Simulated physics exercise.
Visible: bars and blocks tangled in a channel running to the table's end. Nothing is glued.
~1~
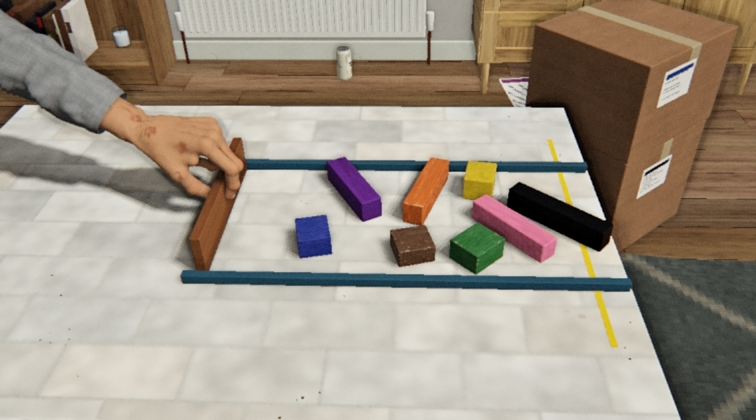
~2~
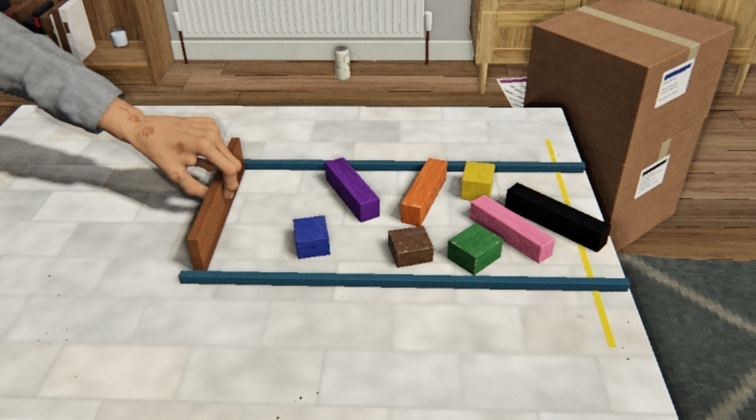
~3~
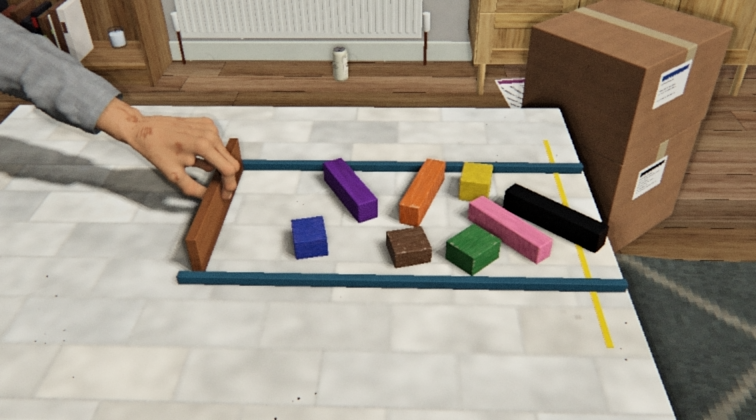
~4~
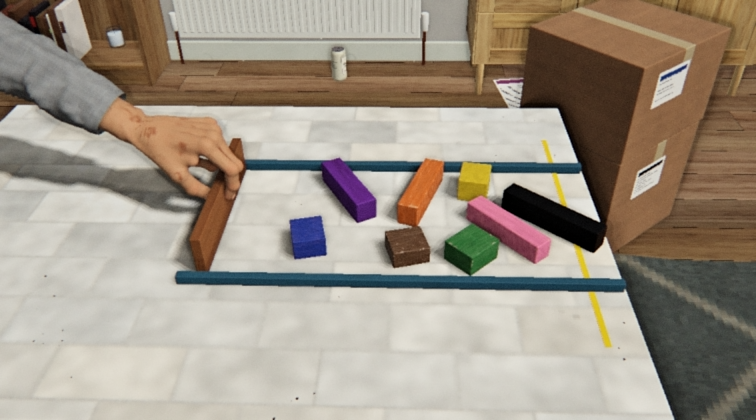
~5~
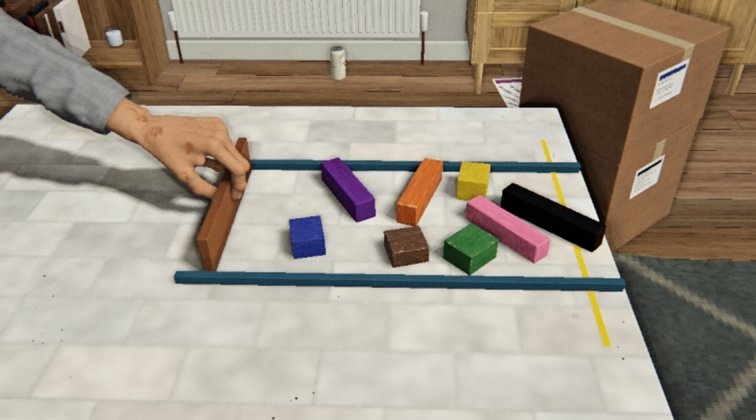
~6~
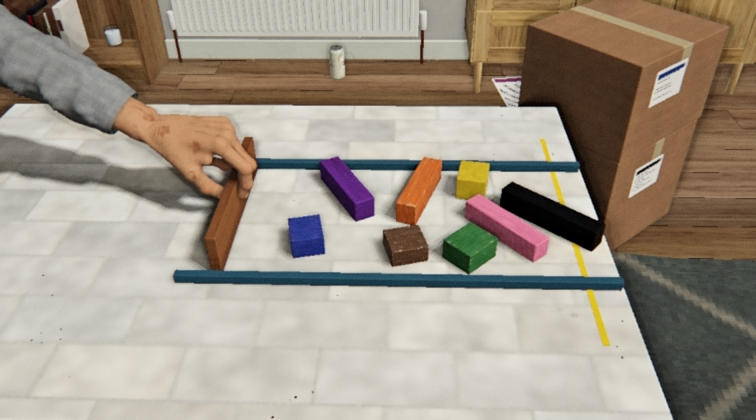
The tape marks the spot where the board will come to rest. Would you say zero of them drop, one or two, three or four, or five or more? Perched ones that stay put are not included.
I predict the tally of drops will be no fewer than five.
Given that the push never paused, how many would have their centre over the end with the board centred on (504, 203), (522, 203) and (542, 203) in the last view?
1; 3; 4.
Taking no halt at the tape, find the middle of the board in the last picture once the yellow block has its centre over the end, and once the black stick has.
The yellow block gives roughly (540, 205), the black stick roughly (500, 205).
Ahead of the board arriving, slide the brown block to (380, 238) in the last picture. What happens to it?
It simply slips off.
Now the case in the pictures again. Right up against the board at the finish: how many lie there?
2 of them.
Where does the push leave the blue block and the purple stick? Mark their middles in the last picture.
Near (595, 241) and (573, 191).
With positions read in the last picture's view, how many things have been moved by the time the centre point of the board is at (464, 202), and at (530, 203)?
8 at one spot and 8 at the other.
Early on, none off yet; black stick at rest near (550, 215); pink bar at rest near (505, 227); yellow block at rest near (473, 181).
A while later, none off yet; black stick at rest near (550, 215); pink bar travelled a little near (517, 222); yellow block moving near (483, 180).
Further along, none off yet; black stick travelled a little near (613, 216); pink bar travelled about its own width near (605, 226); yellow block travelled well along near (564, 179).
Finally, the number that fall off is five or more; lost, brown block, orange bar, green block, yellow block, pink bar and black stick.
